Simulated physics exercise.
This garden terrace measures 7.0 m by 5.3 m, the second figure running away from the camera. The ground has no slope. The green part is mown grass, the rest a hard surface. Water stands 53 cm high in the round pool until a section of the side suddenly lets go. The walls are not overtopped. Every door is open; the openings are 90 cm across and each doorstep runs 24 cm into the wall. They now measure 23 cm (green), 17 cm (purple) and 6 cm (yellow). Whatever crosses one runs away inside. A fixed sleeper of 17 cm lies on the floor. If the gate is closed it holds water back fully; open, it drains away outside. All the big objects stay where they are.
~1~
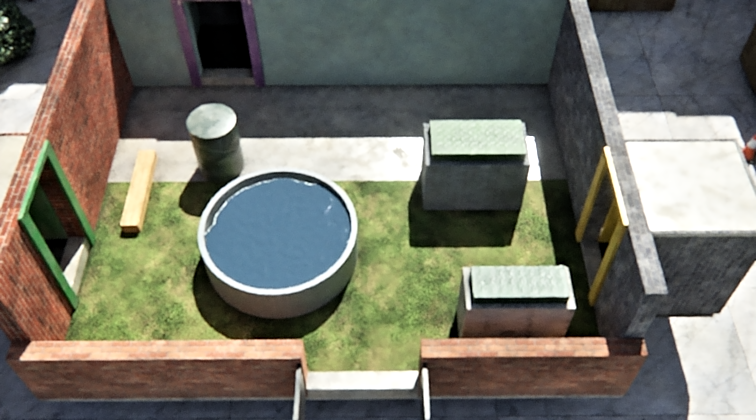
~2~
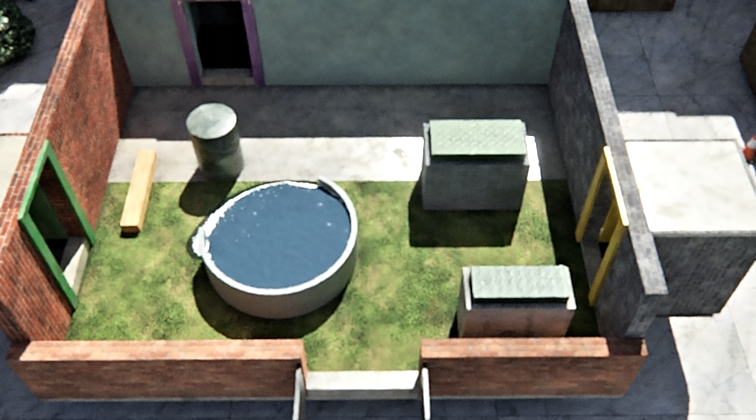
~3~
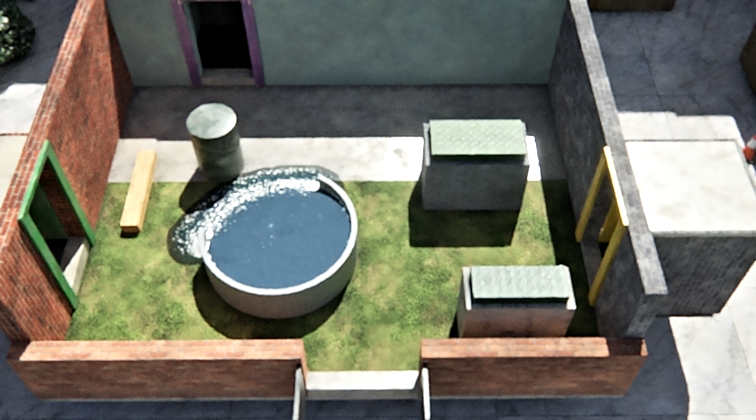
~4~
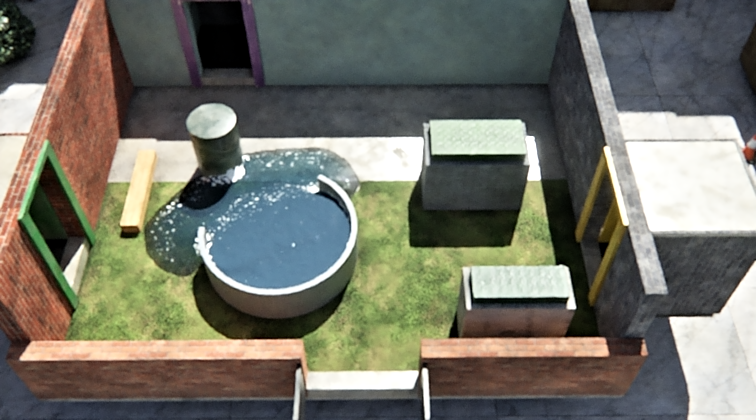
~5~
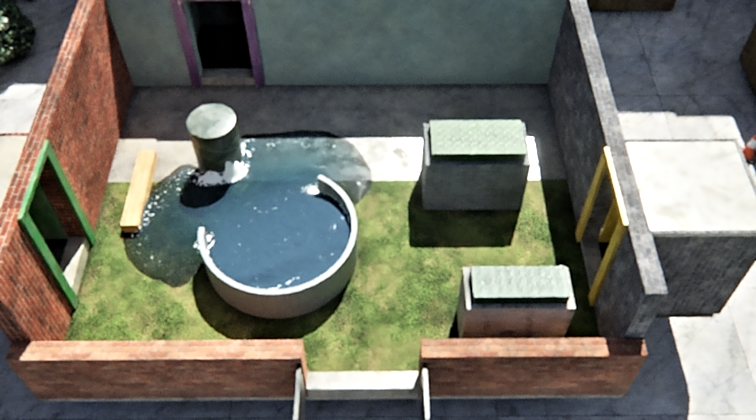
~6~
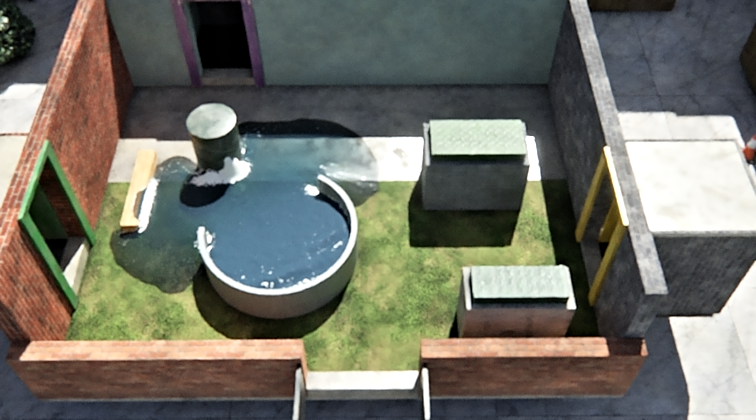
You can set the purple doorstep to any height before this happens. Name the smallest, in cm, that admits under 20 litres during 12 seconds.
About 13.5 cm.
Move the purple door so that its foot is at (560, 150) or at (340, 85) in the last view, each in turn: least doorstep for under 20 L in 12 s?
Roughly 6.5 and 13.0 cm.
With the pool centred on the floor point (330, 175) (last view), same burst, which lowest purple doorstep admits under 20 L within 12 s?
About 21 cm.
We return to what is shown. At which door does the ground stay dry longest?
It is the yellow one.
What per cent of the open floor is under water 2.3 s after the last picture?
About 50 per cent.
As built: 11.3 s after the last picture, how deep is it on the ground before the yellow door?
About 4.0 cm.
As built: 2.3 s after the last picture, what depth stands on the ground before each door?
In cm: Green 6, purple 16, yellow 0.
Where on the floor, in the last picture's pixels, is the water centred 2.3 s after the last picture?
Near (246, 171).
Then, 0.7 s after the last picture water covers 35 % of the floor, deepest (32 cm) near (238, 186); 6 cm at the purple door, 0 litres in over its 17 cm doorstep.
Then, 2.3 s after the last picture water covers 50 % of the floor, deepest (22 cm) near (134, 89); 16 cm at the purple door, 4 litres in over its 17 cm doorstep.
Then, 11.3 s after the last picture water covers 95 % of the floor, deepest (6 cm) near (324, 126); 3 cm at the purple door, 5 litres in over its 17 cm doorstep.
At the purple door as built, the water peaked near 19 cm, 1.7 s after the last picture.
Run again over the same 12 s with other heights there, 28 litres in over 12.5 cm, 7 litres over 16.5 cm. The limit of 20 litres is kept from about 13.5 cm up.
